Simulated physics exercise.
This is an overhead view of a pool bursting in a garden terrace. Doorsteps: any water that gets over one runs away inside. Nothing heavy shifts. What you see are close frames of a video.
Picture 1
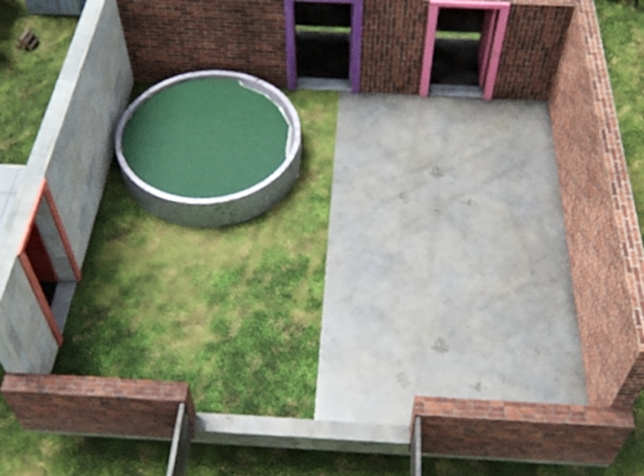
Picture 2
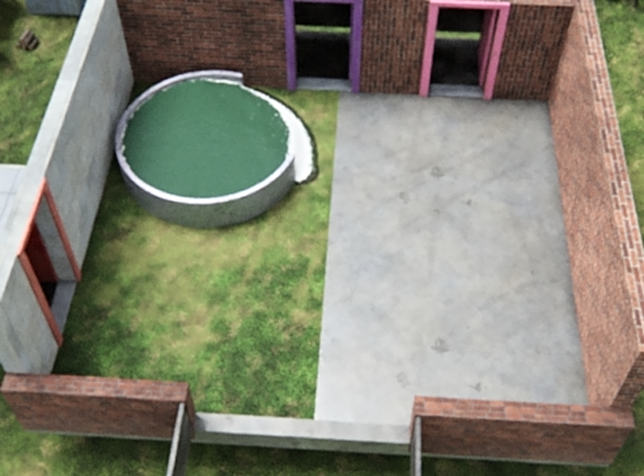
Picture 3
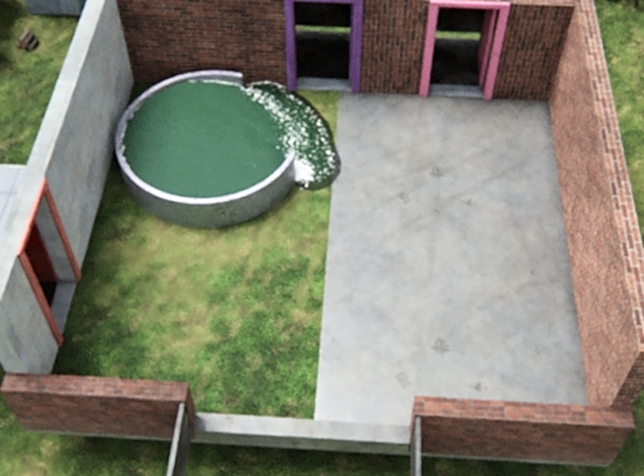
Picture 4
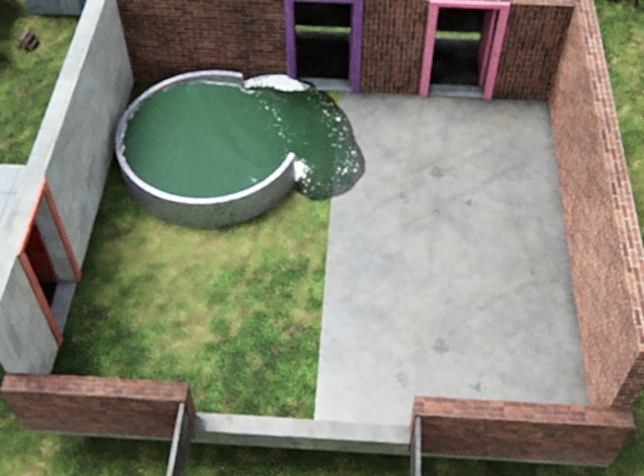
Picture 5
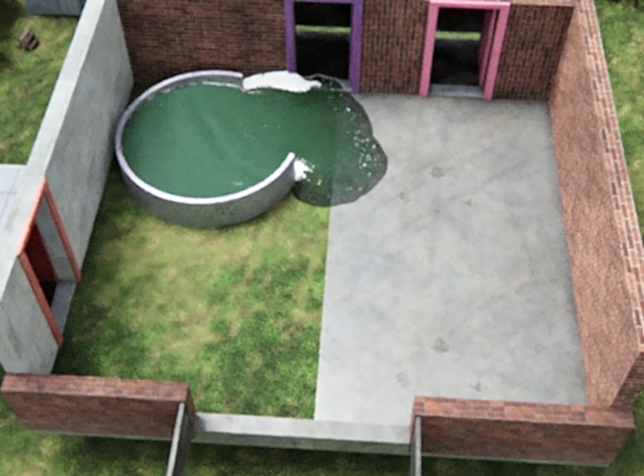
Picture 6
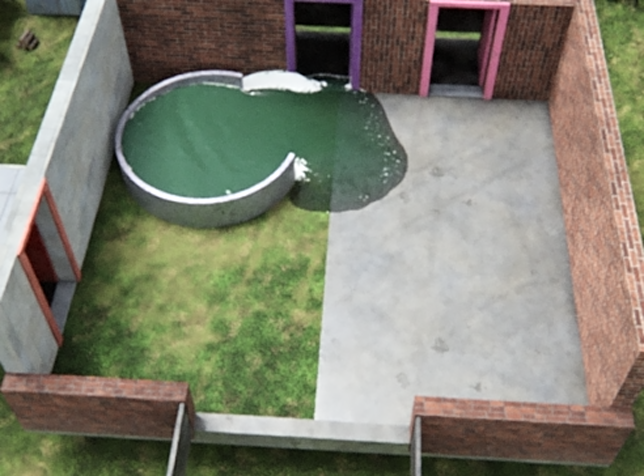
At the start, a round tank of green water stands whole on the grass of a walled terrace. Its right side opens and water pours out in a burst of white foam, then the dark green pool spreads rightward past the purple doorway and across part of the grey paving.
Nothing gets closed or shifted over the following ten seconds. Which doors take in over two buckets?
Outcome: The red door does not pass two buckets; the pink door passes two buckets; the purple door passes two buckets.
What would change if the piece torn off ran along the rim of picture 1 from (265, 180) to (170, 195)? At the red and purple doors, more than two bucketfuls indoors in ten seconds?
Well, the red one crosses the threshold, and the purple one comes up short too.
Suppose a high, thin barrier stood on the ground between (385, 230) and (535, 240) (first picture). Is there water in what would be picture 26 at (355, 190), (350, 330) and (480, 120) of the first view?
In that order: Awash, no water, under water.
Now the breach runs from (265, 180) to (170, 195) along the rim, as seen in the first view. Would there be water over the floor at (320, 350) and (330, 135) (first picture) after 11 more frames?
The first spot is swamped, the second spared.
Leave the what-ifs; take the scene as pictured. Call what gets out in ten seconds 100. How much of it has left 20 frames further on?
Result, approximate: 45 per cent.
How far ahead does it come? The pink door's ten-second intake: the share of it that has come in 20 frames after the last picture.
Approximately 25 in a hundred, I reckon.
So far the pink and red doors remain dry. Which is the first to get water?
That would be the pink door.
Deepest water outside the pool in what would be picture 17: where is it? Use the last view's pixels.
I'd go with (547, 102) as the deepest place.
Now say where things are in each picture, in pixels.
The round tank at (209, 137) is whole and still, in the first picture.
Water pours out at (288, 124) and has run to a hidden place, in the second picture.
The front is at a hidden place, out from the gap at (288, 126), in the third picture.
The front is at (338, 191), out from the gap at (288, 127), in the fourth picture.
Water pours out at (288, 127) and has run to (371, 183), in the fifth picture.
The front is at (400, 173), out from the gap at (288, 127), in the sixth picture.
A moment on, water covers 25 % of the floor; the red door not reached, the pink door wet at the sill, nothing in, the purple door over two buckets in.
Next, water covers 35 % of the floor; the red door not reached, the pink door under two buckets in, the purple door far over two buckets in.
Then, water covers 40 % of the floor; the red door not reached, the pink door over two buckets in, the purple door far over two buckets in.
Later, water covers 65 % of the floor; the red door not reached, the pink door over two buckets in, the purple door far over two buckets in.
In the end, water covers 90 % of the floor; the red door not reached, the pink door far over two buckets in, the purple door far over two buckets in.
